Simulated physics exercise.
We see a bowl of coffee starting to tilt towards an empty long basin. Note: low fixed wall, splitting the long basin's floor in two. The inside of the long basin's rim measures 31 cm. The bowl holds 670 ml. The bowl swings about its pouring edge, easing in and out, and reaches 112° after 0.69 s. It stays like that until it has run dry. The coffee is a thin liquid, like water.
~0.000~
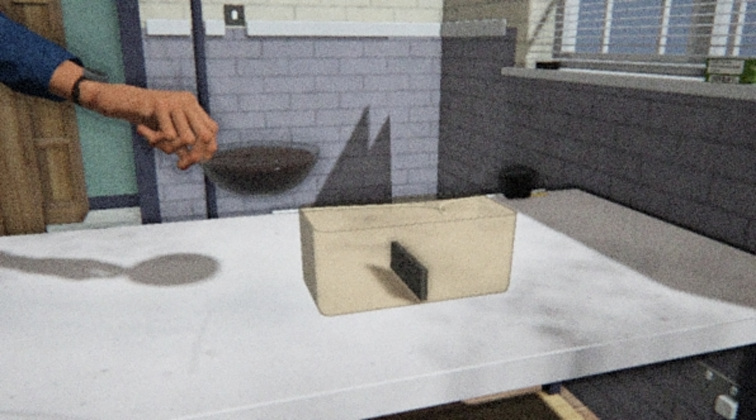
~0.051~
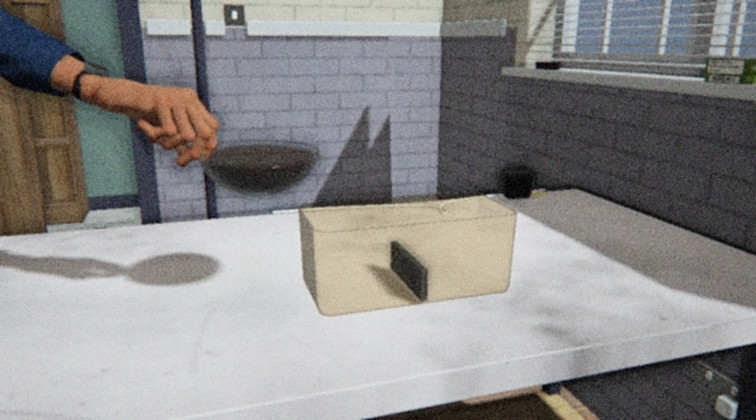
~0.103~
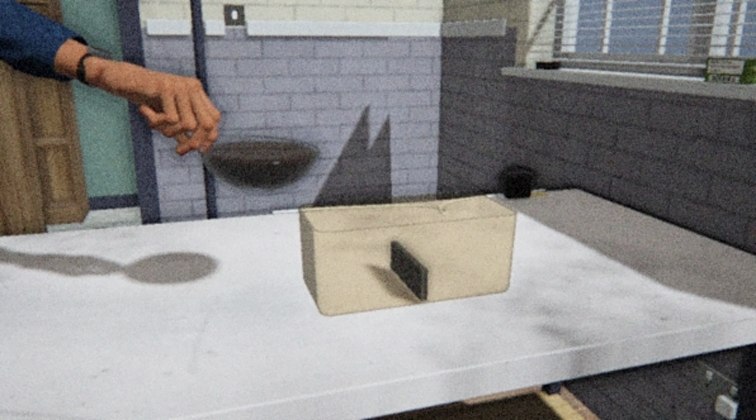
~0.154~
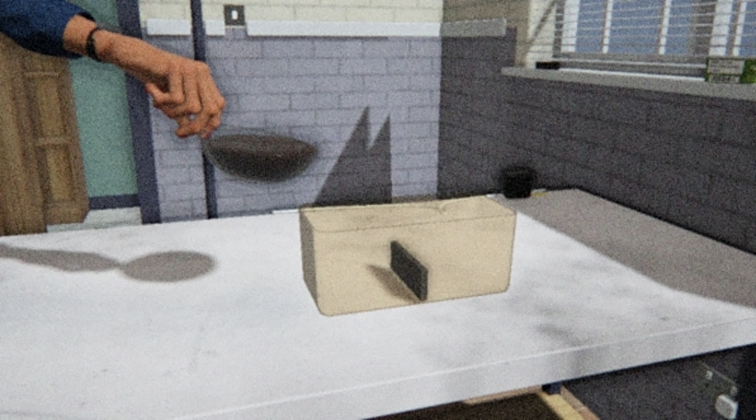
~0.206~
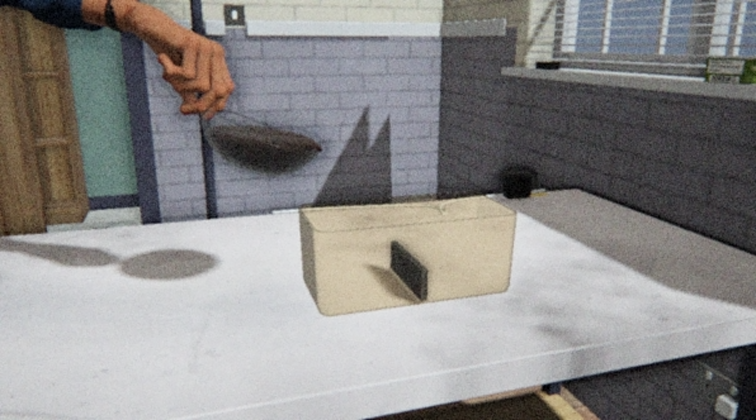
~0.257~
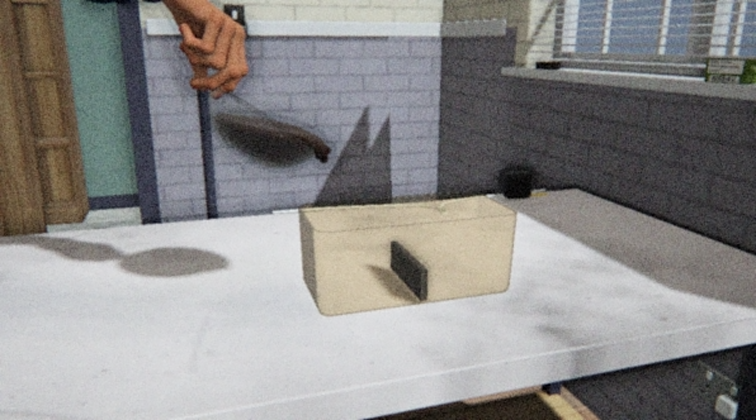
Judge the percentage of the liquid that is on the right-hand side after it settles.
My estimate is 18 %.
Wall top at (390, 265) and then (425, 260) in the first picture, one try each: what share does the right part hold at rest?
In order, 60 and 10 per cent.
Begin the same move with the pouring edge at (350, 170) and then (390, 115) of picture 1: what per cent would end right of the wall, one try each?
Around 65 per cent first, around 70 per cent next.
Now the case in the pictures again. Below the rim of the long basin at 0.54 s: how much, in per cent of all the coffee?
Around 40 percent.
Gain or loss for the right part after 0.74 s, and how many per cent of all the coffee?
Change in share is positive, near 3 percent.
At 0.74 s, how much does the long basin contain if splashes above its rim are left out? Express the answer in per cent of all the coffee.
Roughly 98 percent of it.
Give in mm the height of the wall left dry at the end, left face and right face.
Noted: Left near 28 mm, right near 46 mm.
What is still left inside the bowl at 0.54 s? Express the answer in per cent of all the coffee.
Roughly 3 %.
After 0.54 s the tilt is 99° and 3 per cent is still to pour, 39 is left of the wall and 0 right of it.
After 0.74 s the tilt is 112° and 0 per cent is still to pour, 84 is left of the wall and 14 right of it.
After 0.96 s the tilt is 112° and 0 per cent is still to pour, 77 is left of the wall and 17 right of it.
After 1.19 s the tilt is 112° and 0 per cent is still to pour, 76 is left of the wall and 18 right of it.
In the end 76 per cent lies left of the wall, 18 right of it and 6 outside.
